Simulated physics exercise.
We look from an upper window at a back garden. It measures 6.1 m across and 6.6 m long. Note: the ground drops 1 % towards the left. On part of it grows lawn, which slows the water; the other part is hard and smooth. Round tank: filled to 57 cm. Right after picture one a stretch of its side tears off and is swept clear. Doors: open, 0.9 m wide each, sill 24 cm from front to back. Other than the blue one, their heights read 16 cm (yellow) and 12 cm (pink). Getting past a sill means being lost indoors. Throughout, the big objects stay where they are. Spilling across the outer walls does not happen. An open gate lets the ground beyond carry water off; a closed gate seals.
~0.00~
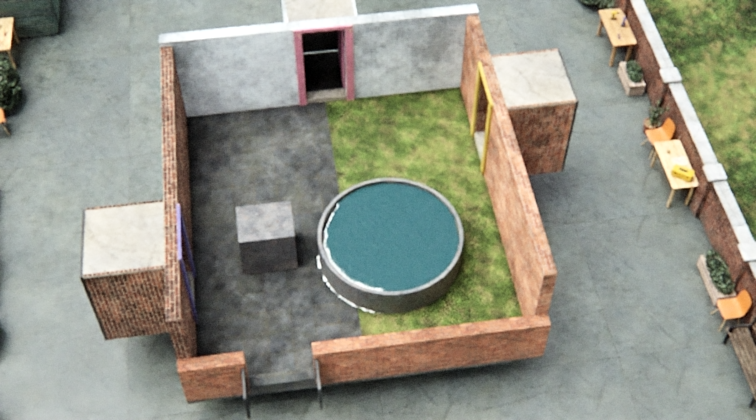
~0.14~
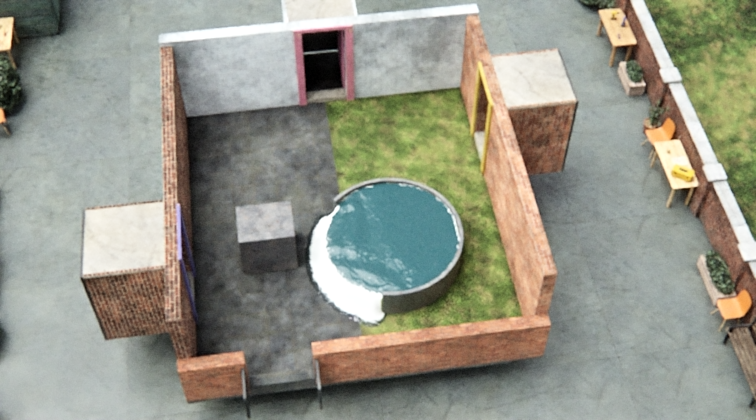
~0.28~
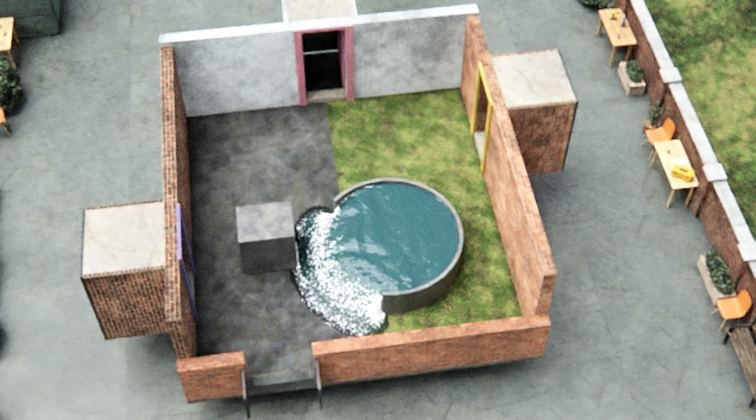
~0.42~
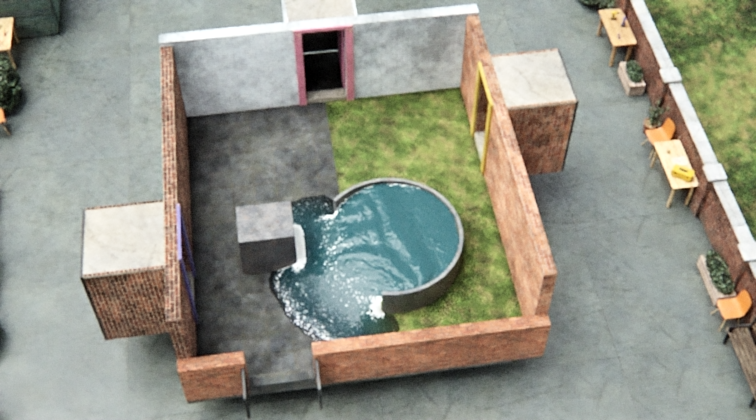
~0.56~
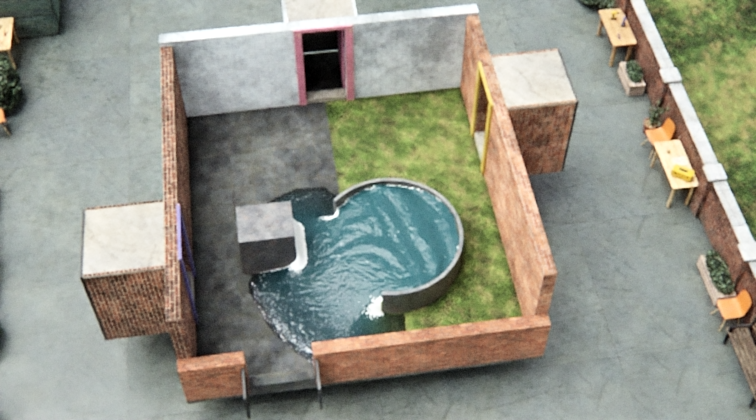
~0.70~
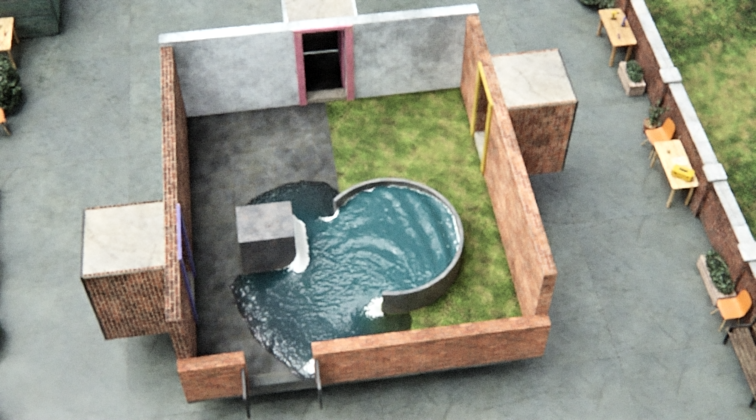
A round tank opens on its left side and water spreads around a grey block.
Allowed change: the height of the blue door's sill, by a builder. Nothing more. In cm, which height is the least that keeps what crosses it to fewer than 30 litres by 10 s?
A height of about 18 cm would just do it.
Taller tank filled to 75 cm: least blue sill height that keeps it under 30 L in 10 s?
24 cm.
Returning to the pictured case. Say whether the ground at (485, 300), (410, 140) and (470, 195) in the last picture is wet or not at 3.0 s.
Point by point, the first is spared, the second spared and the third spared.
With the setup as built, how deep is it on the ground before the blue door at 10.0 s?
Lab note: Depth approx. 6.5 cm.
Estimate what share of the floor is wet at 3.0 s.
Roughly 65 percent of the floor.
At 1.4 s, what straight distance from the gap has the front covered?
The front sits around 3.8 m out.
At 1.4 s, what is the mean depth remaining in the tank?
About 32 cm.
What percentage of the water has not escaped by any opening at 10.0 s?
Roughly 72 per cent of the water.
After 1.4 s water covers 40 % of the floor, deepest (40 cm) near (304, 254); 18 cm at the blue door, 0 litres in over its 24 cm sill.
After 3.0 s water covers 65 % of the floor, deepest (28 cm) near (277, 354); 23 cm at the blue door, 3 litres in over its 24 cm sill.
After 10.0 s water covers 95 % of the floor, deepest (14 cm) near (193, 246); 7 cm at the blue door, 4 litres in over its 24 cm sill.
At the blue door as built, the water arrived by 1.1 s and peaked near 25 cm at 2.6 s.
With a sill of 16 cm, 41 litres would have come in within the 10 s; with 22 cm, 9 litres. So under 30 litres takes about 18 cm.
